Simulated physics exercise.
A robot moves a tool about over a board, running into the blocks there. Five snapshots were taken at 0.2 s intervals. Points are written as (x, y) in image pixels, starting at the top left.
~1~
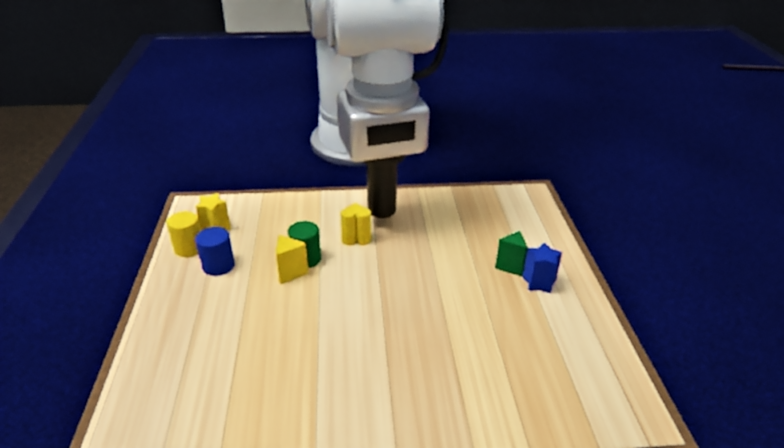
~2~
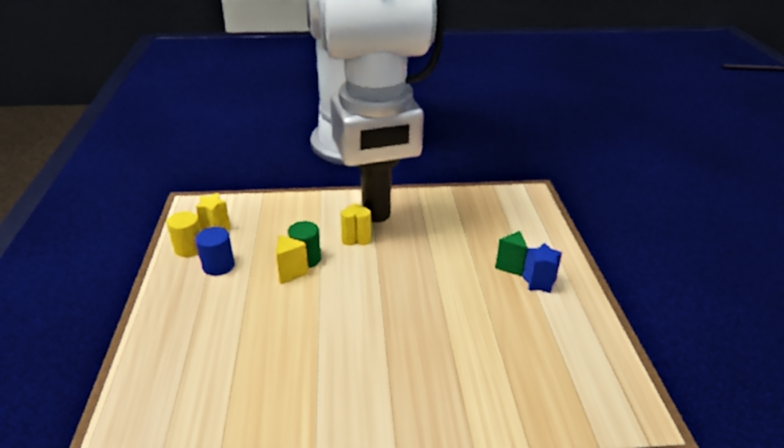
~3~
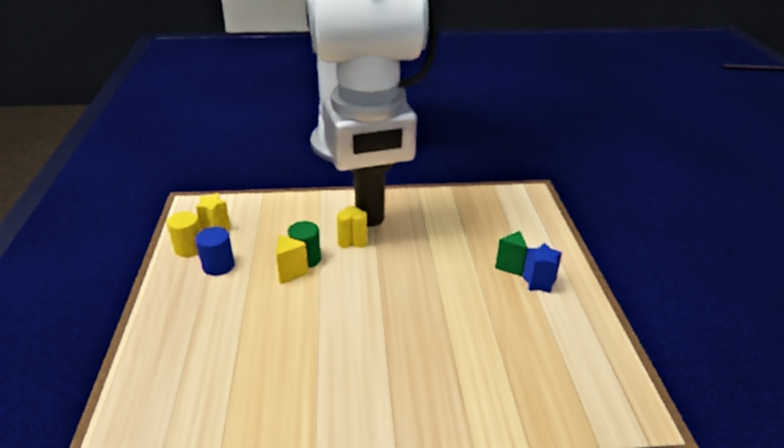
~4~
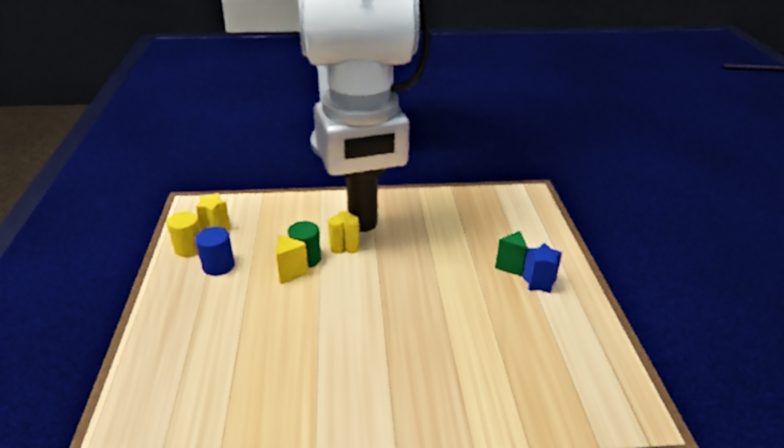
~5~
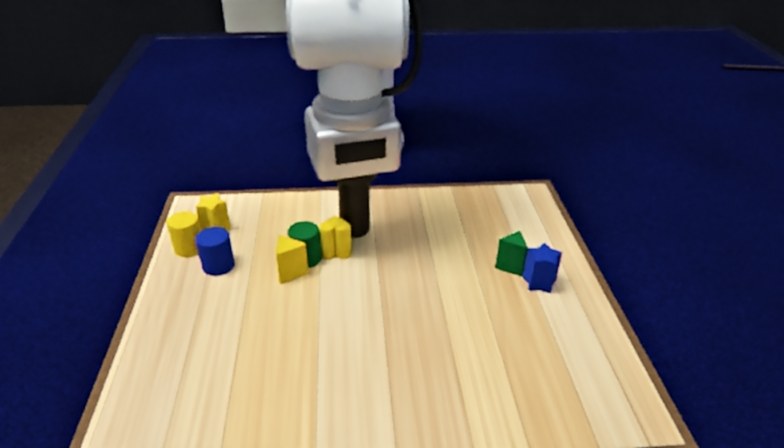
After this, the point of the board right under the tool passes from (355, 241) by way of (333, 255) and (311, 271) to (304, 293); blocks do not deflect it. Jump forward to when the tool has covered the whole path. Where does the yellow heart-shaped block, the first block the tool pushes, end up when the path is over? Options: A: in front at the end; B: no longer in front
A (in front at the end)
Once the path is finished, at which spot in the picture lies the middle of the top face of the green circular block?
I expect it at (278, 234).
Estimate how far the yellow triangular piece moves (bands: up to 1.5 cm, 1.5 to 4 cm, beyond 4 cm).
From 1.5 to 4 cm.
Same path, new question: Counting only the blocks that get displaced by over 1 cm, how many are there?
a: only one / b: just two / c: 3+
Letter c.
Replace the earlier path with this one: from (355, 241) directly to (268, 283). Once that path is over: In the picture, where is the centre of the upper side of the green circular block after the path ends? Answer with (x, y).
That would be at about pixel (236, 242).
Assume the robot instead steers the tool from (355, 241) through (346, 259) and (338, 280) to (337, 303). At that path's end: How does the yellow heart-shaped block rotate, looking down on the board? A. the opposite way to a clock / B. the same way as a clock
Choice B: The same way as a clock.
On the path given first. One third of the way, tool (333, 245); yellow triangular piece (279, 248), turned 15° anticlockwise; green circular block (290, 232); yellow heart-shaped block (314, 240), turned 15° anticlockwise.
Two thirds of the way, tool (310, 260); yellow triangular piece (267, 251); green circular block (279, 234); yellow heart-shaped block (294, 259), turned 25° anticlockwise.
At the end, tool (303, 282); yellow triangular piece (266, 252), turned 10° clockwise; green circular block (278, 234); yellow heart-shaped block (280, 280).
